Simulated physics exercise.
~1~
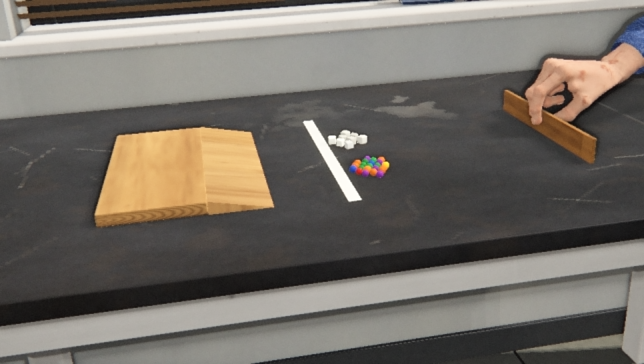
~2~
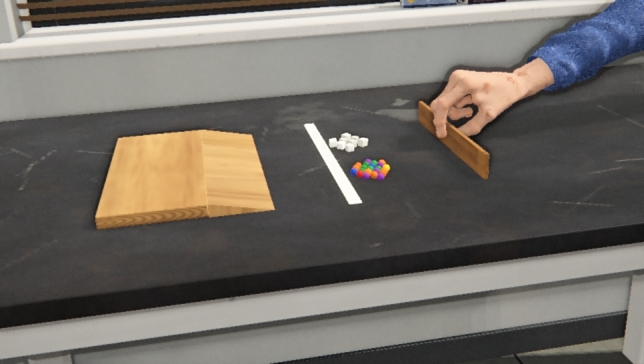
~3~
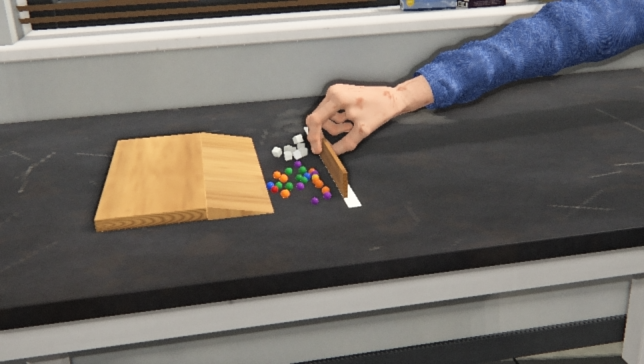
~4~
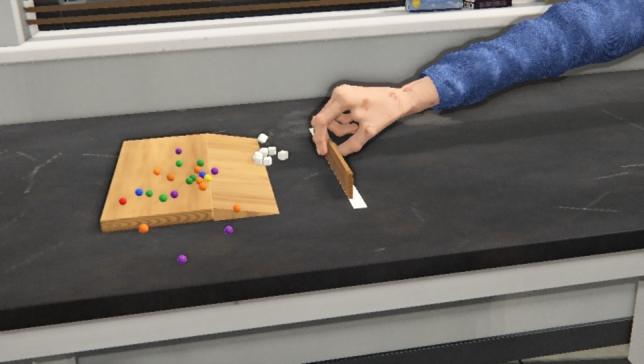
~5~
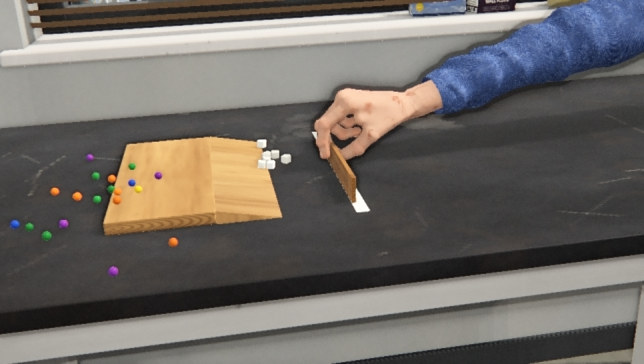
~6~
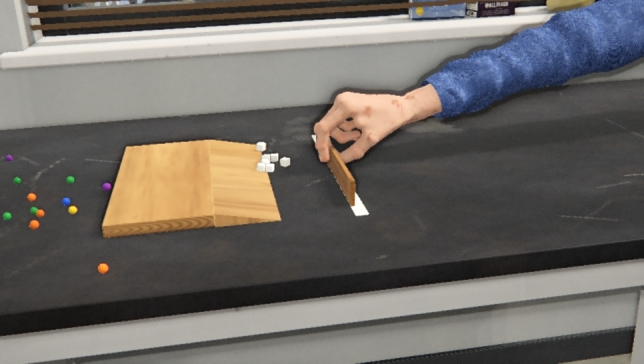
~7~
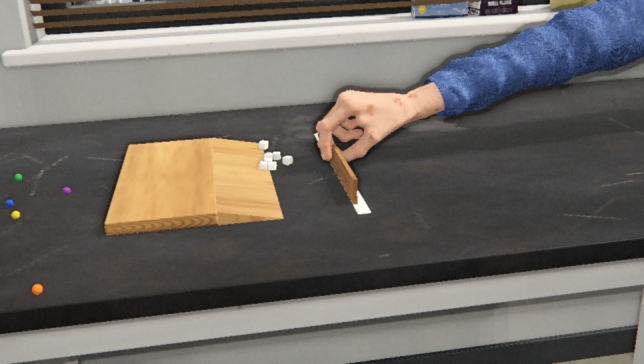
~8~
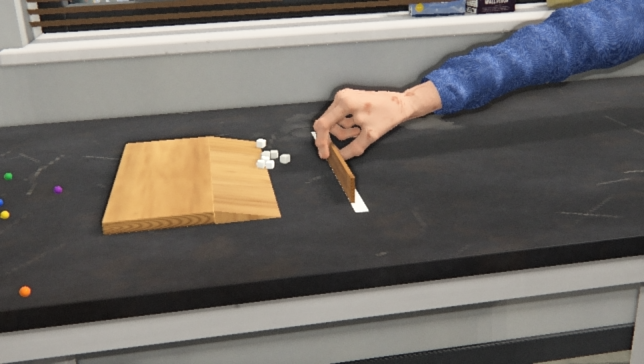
Hand sweeping wooden strip left to white tape, sending colourful balls over a ramped slab while white cubes stop at its edge.
